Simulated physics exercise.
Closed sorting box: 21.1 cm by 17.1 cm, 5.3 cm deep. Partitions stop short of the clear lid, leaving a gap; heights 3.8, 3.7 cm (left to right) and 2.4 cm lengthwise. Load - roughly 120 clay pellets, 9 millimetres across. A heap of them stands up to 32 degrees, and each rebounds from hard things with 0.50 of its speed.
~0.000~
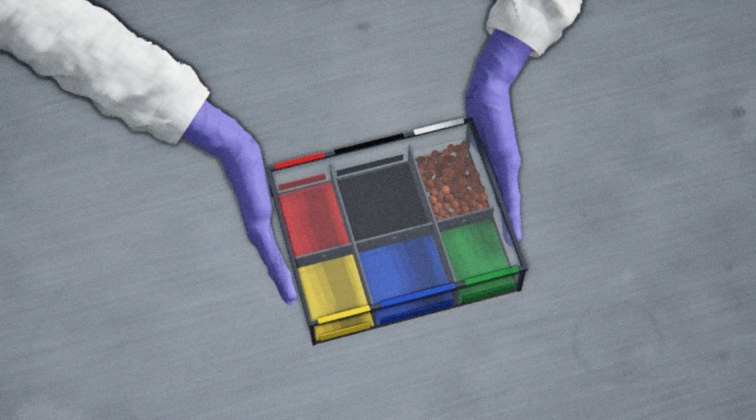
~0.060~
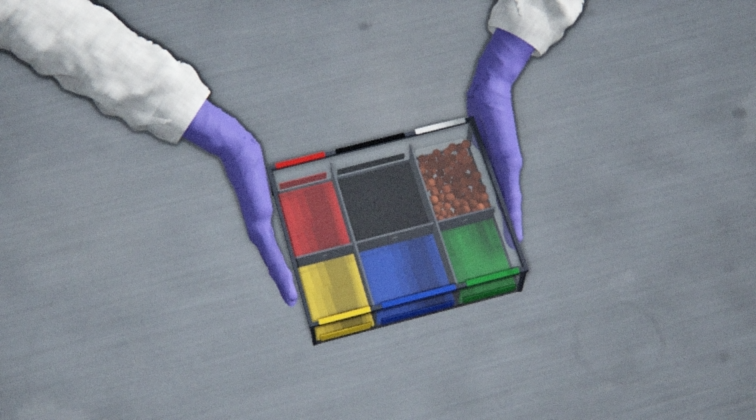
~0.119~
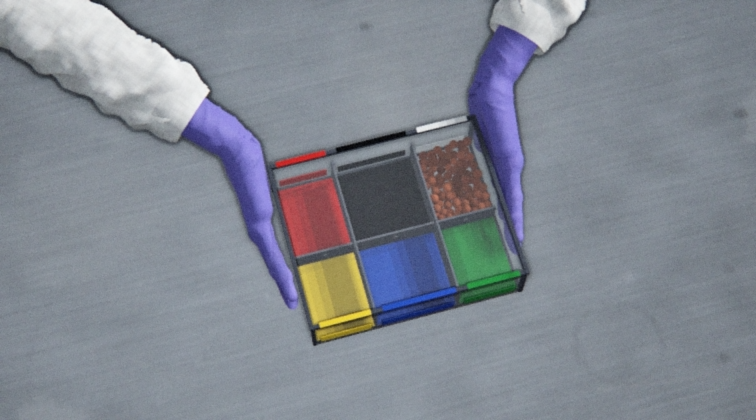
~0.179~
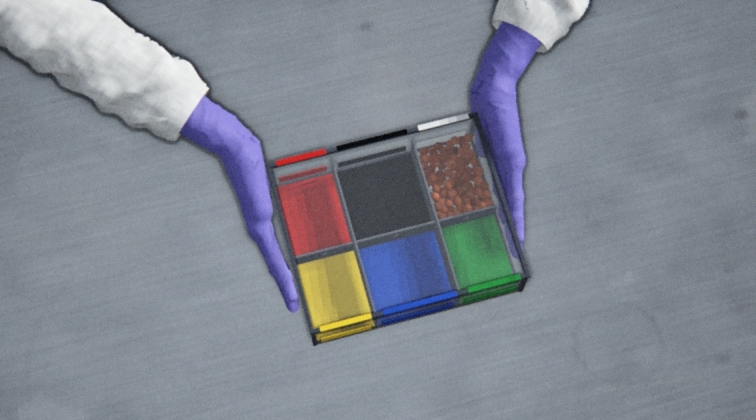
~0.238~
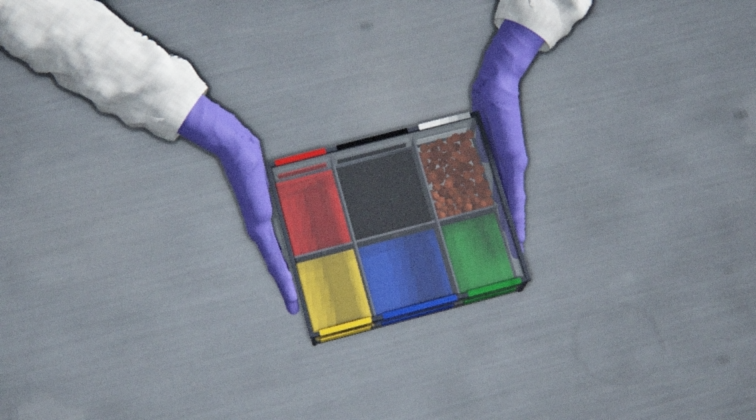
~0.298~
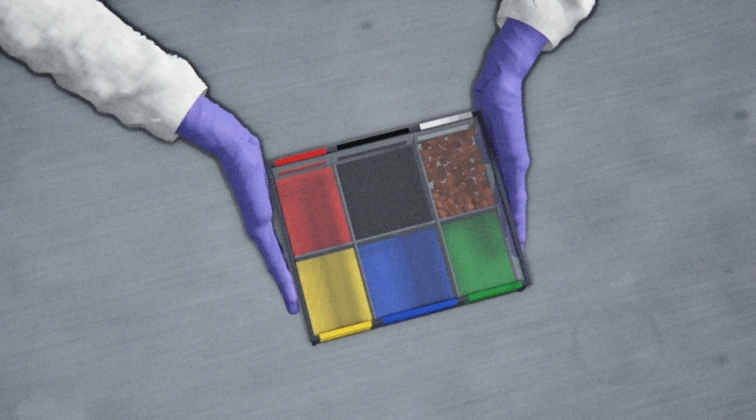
Two purple-gloved hands held a clear-lidded box with six colored compartments and gradually tilted it, while the reddish-brown pellets in the top right section shifted and spread but stayed within that section.
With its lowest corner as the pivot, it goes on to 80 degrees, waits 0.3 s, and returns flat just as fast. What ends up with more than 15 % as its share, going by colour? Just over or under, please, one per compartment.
Red: Under, blue: Under, green: Over, yellow: Under, white: Over, black: Under.
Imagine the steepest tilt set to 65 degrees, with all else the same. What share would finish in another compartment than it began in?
I'd say close to 20 percent.
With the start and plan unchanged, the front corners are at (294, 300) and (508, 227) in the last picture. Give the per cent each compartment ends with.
Final shares: Red 5%, blue 0%, green 0%, yellow 0%, white 90%, black 5%.
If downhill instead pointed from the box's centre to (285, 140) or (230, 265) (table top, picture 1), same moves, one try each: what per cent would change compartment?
Around 5 % for the first direction, around 15 % for the second.
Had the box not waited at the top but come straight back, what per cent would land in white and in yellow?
Result - white: 60 %, yellow: 0 %.
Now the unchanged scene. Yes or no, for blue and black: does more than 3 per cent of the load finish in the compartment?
Note - blue affirmative, black negative.
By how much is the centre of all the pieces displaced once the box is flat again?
I'd put the distance at roughly 5.5 cm.
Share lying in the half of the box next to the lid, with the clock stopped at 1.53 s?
Share: Approx. 20 %.
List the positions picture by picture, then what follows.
The first picture shows box tilt 0 degrees, front corners at (312, 322) and (523, 267); white 100 %.
The second picture shows box tilt 1 degrees, front corners at (313, 323) and (523, 268).
The third picture shows box tilt 4 degrees, front corners at (313, 326) and (524, 271), lowest corner left front.
The fourth picture shows box tilt 8 degrees, front corners at (314, 330) and (525, 274), lowest corner left front.
The fifth picture shows box tilt 11 degrees, front corners at (313, 333) and (526, 278), lowest corner left front.
The sixth picture shows box tilt 15 degrees, front corners at (313, 337) and (526, 281), lowest corner left front; white 100 %. Its pace works out near 65 degrees a second.
After 1.53 s, tilt 80 degrees; blue 5 %, green 30 %, white 65 %.
After 2.35 s, tilt 40 degrees; blue 10 %, green 30 %, white 60 %.
Then, at 3.19 s, tilt 0 degrees; blue 10 %, green 30 %, white 60 %.
In the end, at 3.6 s, red 0 %, blue 10 %, green 30 %, yellow 0 %, white 60 %, black 0 %.
